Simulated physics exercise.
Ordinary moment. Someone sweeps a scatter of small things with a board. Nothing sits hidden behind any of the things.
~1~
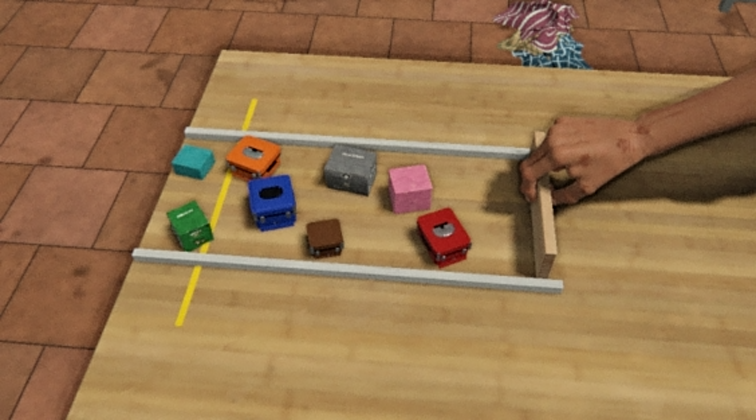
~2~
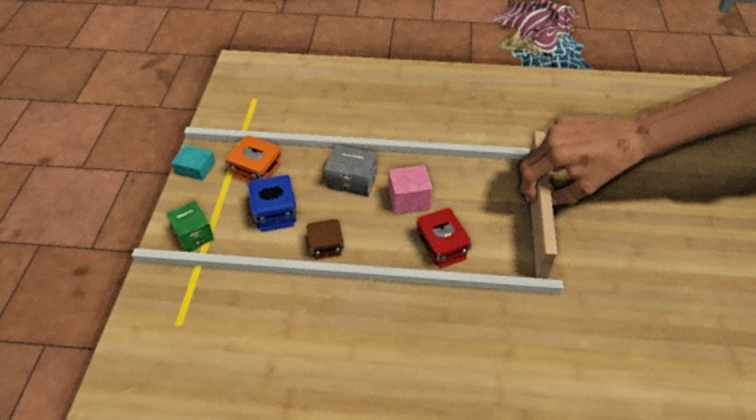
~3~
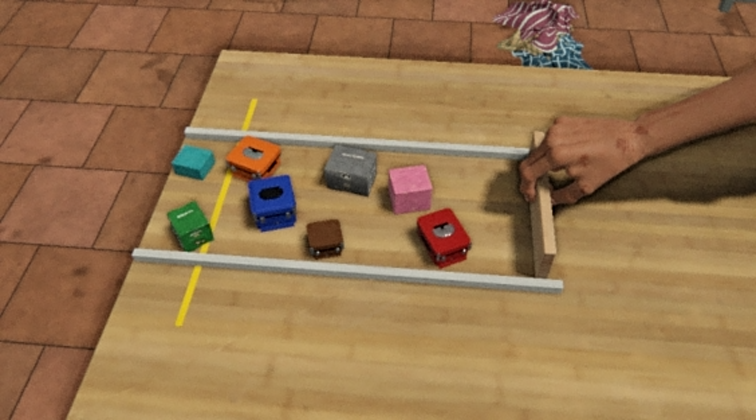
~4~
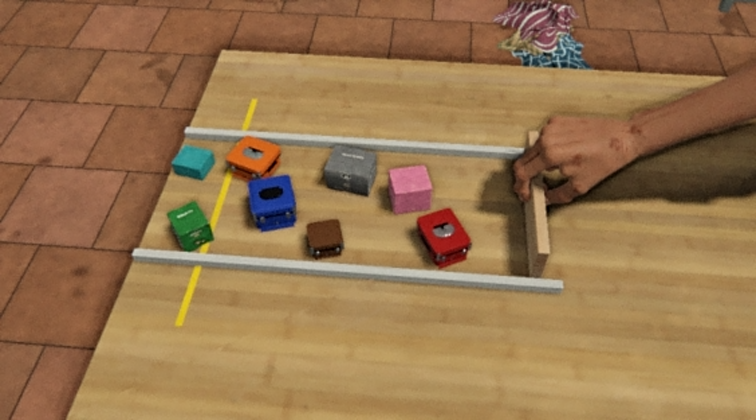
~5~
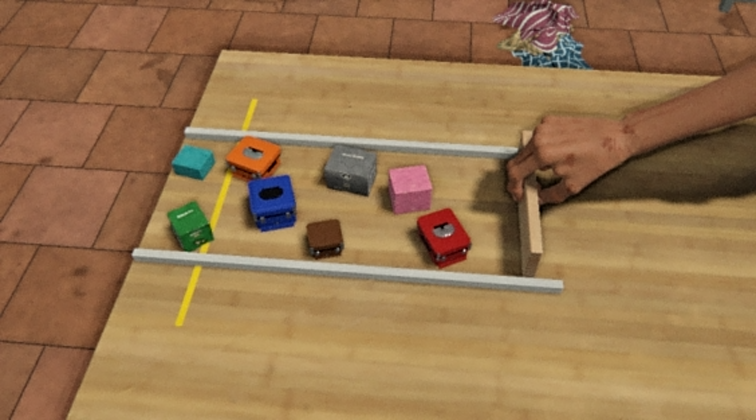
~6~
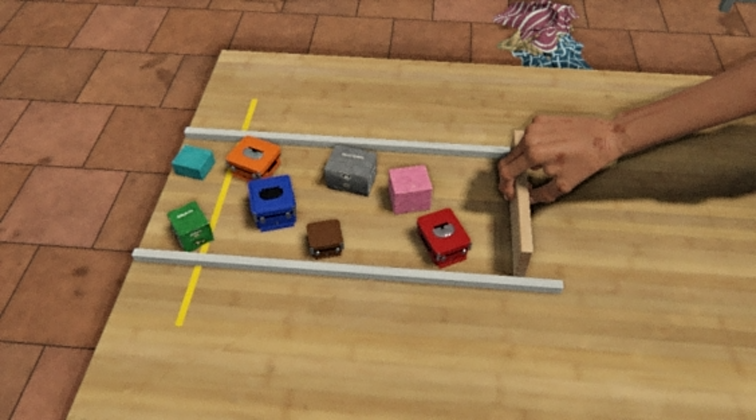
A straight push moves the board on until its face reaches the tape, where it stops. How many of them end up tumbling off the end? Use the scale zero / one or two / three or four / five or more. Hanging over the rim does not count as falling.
On that scale it is three or four.
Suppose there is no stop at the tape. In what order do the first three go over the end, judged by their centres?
Order: Turquoise block, then orange case, then green box.
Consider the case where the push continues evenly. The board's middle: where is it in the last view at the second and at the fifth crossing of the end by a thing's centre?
Around (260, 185); afterwards around (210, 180).
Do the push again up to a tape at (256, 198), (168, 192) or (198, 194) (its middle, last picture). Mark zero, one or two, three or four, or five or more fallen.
So in that order I'd say 1 or 2; at least five; five or over.
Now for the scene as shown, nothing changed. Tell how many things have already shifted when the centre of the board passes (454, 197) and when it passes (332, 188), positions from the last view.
I count 1 first and 6 after.
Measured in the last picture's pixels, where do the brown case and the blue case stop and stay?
The brown case stops around (155, 229); the blue case around (161, 193).
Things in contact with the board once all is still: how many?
Contact count: 2.
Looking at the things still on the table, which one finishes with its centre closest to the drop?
Blue case.
Soon after, none off yet; turquoise block at rest near (194, 163); green box at rest near (191, 227); orange case at rest near (255, 161).
At rest, the number that fall off is three or four; fallen, orange case, green box and turquoise block.
